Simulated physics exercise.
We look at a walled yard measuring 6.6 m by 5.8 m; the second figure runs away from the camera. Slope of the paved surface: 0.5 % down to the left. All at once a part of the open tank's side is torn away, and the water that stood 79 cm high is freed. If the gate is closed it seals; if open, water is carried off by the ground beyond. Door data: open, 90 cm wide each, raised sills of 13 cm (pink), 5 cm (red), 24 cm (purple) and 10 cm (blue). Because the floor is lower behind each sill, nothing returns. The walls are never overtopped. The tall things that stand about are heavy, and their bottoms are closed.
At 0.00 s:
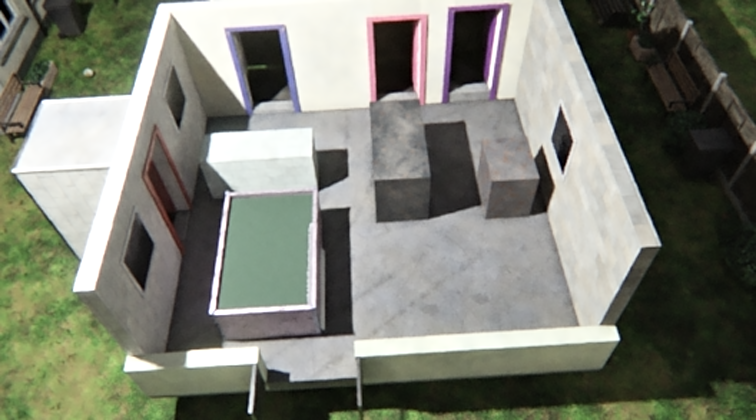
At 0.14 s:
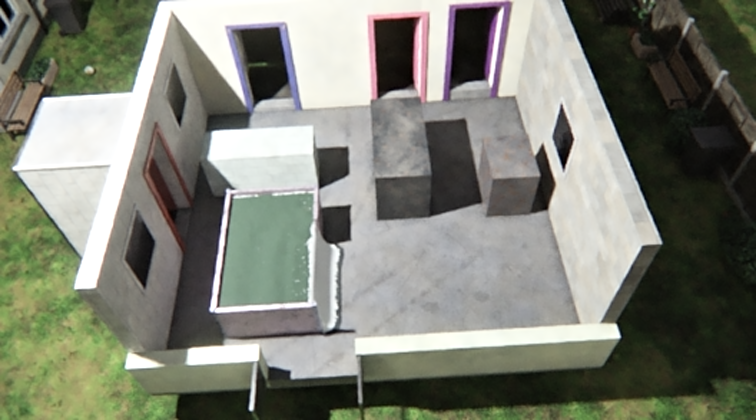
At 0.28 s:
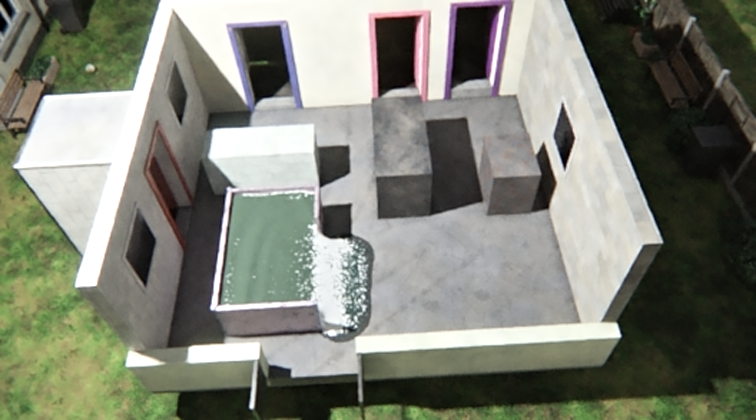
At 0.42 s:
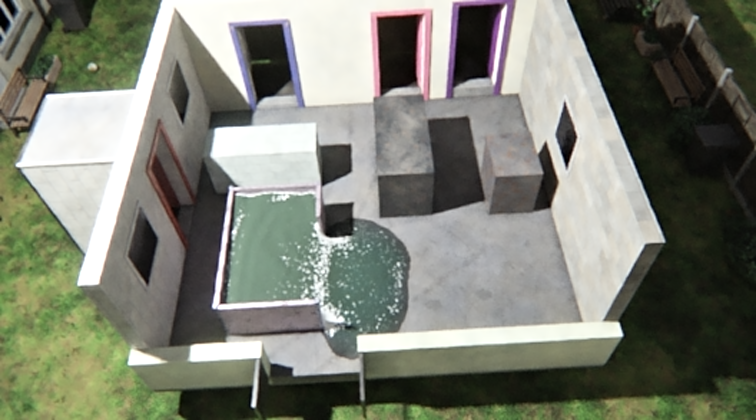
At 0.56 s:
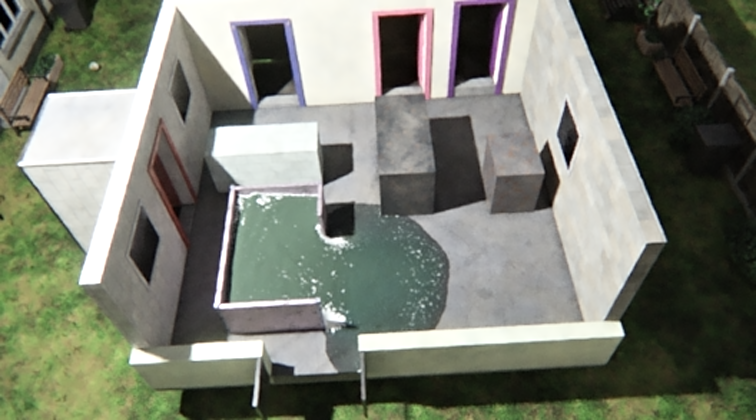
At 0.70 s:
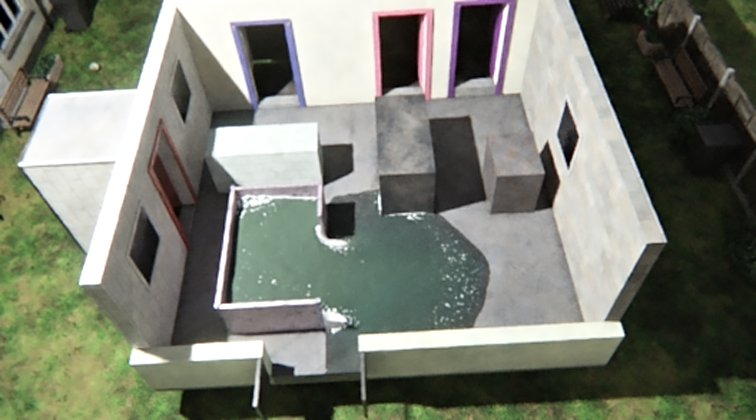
Green water sits still in an open rectangular tank inside a walled yard, then bursts through the tank's right side in a foamy white edge. It spreads rightward across the grey paving in a widening rounded sheet, reaching the front wall and the base of the tall grey block.
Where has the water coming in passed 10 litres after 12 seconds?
The pink door will most likely respect the limit. The red door will most likely respect the limit. The purple door will most likely respect the limit. The blue door will most likely respect the limit.
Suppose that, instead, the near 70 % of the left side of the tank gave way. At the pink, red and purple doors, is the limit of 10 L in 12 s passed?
For pink, too little; for red, too much; for purple, too little.
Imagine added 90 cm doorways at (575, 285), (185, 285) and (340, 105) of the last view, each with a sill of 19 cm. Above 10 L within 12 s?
In turn: Beyond it, short of it, short of it.
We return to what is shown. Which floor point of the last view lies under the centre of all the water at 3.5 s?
Centre: Roughly (441, 252) px.
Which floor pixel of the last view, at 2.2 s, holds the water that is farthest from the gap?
At about (527, 136).
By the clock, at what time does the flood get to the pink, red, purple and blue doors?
Times: Pink 3.4 seconds, red 7.5 seconds, purple 3.0 seconds, blue 5.5 seconds.
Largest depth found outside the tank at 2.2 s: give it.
About 48 cm.
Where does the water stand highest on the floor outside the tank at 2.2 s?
Position: About (578, 322).
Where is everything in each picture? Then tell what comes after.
The first picture shows the open tank at (268, 249) is whole and still, 79 cm deep.
In the second picture, the front is at (325, 333), 0.9 m from the gap at (317, 277); 0.4 m2 of floor is under water; 79 cm left at the back of the open tank.
In the third picture, the front is at (357, 241), 1.1 m from the gap at (318, 277); 1.3 m2 of floor is under water; 76 cm left at the back of the open tank.
In the fourth picture, the front is at (396, 243), 1.5 m from the gap at (320, 277); 2.9 m2 of floor is under water; 68 cm left at the back of the open tank.
In the fifth picture, water pours out at (321, 277) and has run 2.1 m, to (444, 262); typically 8 cm deep outside, 68 cm at the open tank's back.
In the sixth picture, water pours out at (322, 277) and has run 2.8 m, to (484, 263); typically 7 cm deep outside, 63 cm at the open tank's back.
After 1.4 s water covers 35 % of the floor and is deepest (34 cm) near (329, 307); pink door not reached, red door not reached, purple door not reached, blue door not reached.
After 2.2 s water covers 40 % of the floor and is deepest (48 cm) near (578, 322); pink door not reached, red door not reached, purple door not reached, blue door not reached.
After 3.5 s water covers 55 % of the floor and is deepest (30 cm) near (529, 215); pink door 3 cm at the sill, 0 L in, red door not reached, purple door 14 cm at the sill, 0 L in, blue door not reached.
After 7.0 s water covers 90 % of the floor and is deepest (14 cm) near (340, 235); pink door 8 cm at the sill, 4 L in, red door not reached, purple door 11 cm at the sill, 1 L in, blue door 2 cm at the sill, 0 L in.
After 12.0 s water covers 95 % of the floor and is deepest (12 cm) near (330, 168); pink door 8 cm at the sill, 4 L in, red door 5 cm at the sill, 2 L in, purple door 8 cm at the sill, 1 L in, blue door 7 cm at the sill, 0 L in.
